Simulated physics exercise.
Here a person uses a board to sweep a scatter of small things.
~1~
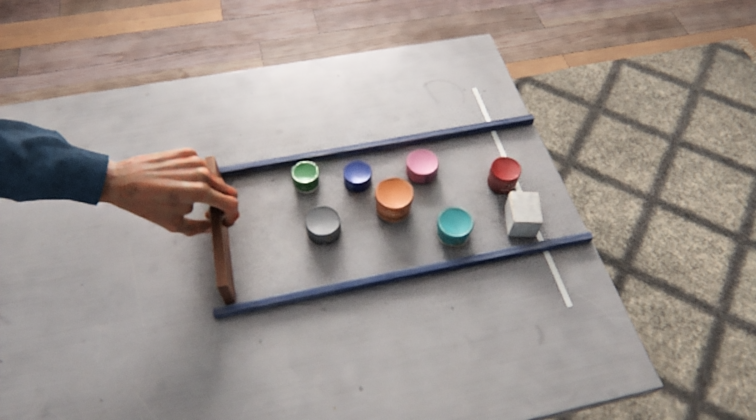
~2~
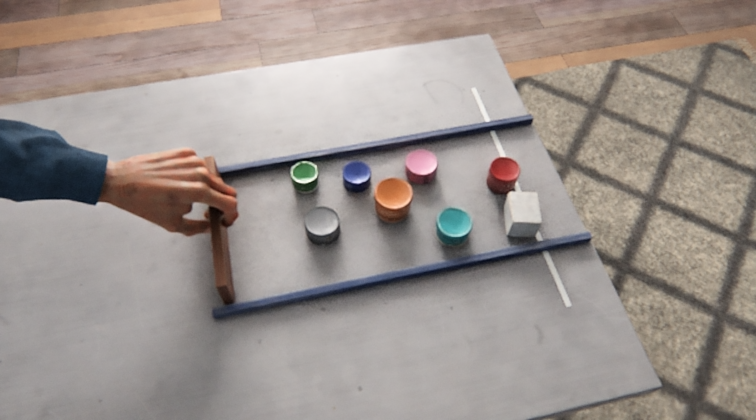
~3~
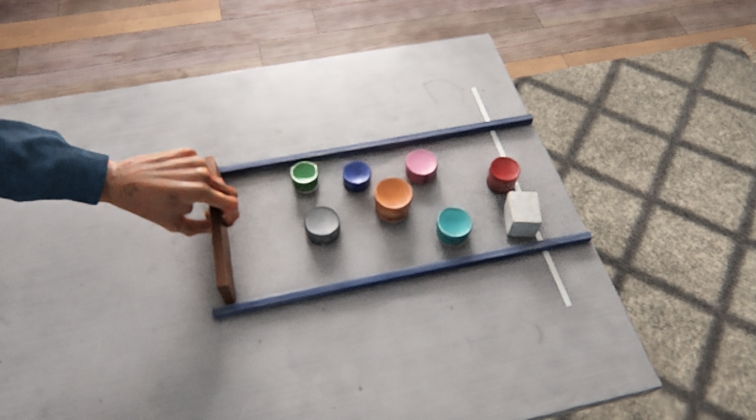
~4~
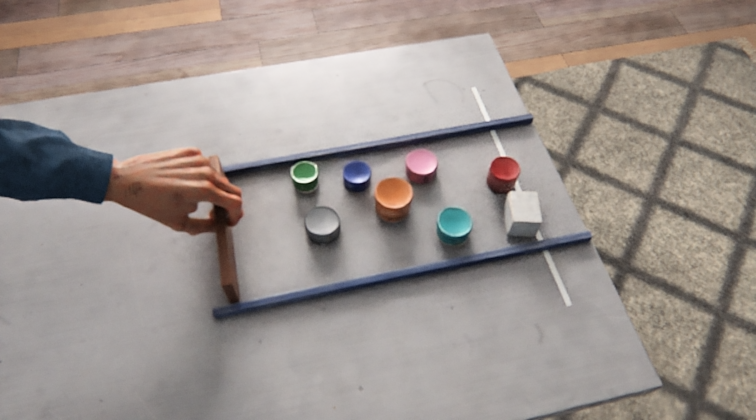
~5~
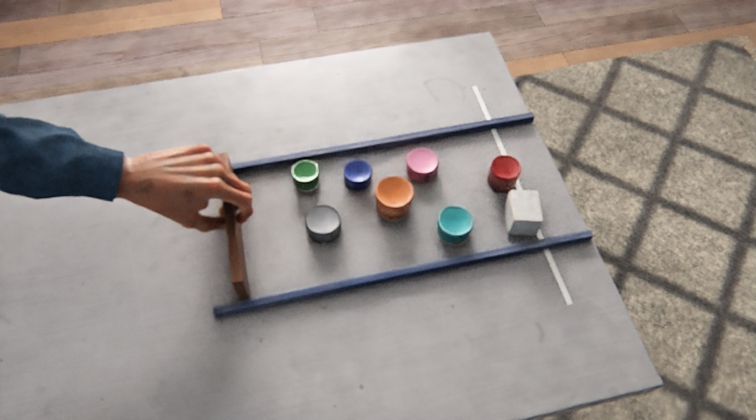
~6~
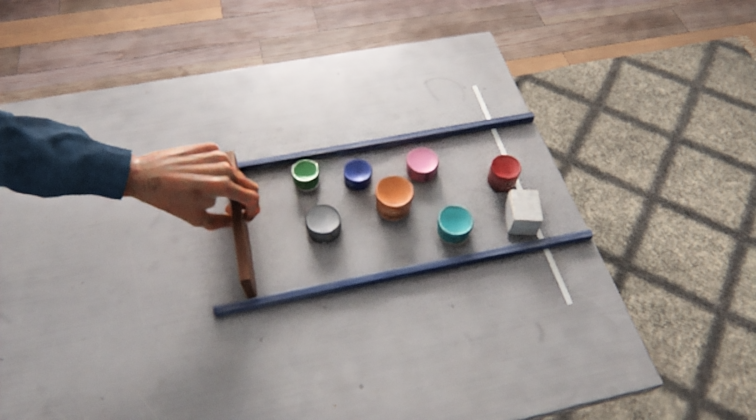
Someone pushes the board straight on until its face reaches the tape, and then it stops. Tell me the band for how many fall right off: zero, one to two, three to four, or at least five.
Once the push stops, one or two will be gone from the table.
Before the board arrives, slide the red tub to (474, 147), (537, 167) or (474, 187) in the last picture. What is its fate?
Result for the red tub, in order - saved; not saved; not saved.
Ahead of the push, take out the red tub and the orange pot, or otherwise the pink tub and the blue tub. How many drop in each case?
0 and 0.
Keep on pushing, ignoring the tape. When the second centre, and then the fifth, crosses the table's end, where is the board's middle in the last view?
I'd put the first at about (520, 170) and the next at about (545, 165).
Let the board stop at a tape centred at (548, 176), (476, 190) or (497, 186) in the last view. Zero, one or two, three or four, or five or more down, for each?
So in that order I'd say five or more; none at all; either one or two.
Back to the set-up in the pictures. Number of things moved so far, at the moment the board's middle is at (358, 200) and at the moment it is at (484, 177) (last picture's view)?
That gives 4 for the first and 8 for the second.
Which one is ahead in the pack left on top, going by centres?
Foremost: The white block.
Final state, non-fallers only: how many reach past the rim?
The count is 3.
A little later, none off yet; white block at rest near (523, 212); red tub at rest near (504, 174); turquoise tin at rest near (454, 225).
Next, none off yet; white block at rest near (523, 212); red tub at rest near (504, 174); turquoise tin shifted a little near (466, 230).
When it is over, the number that fall off is one or two; down, red tub.
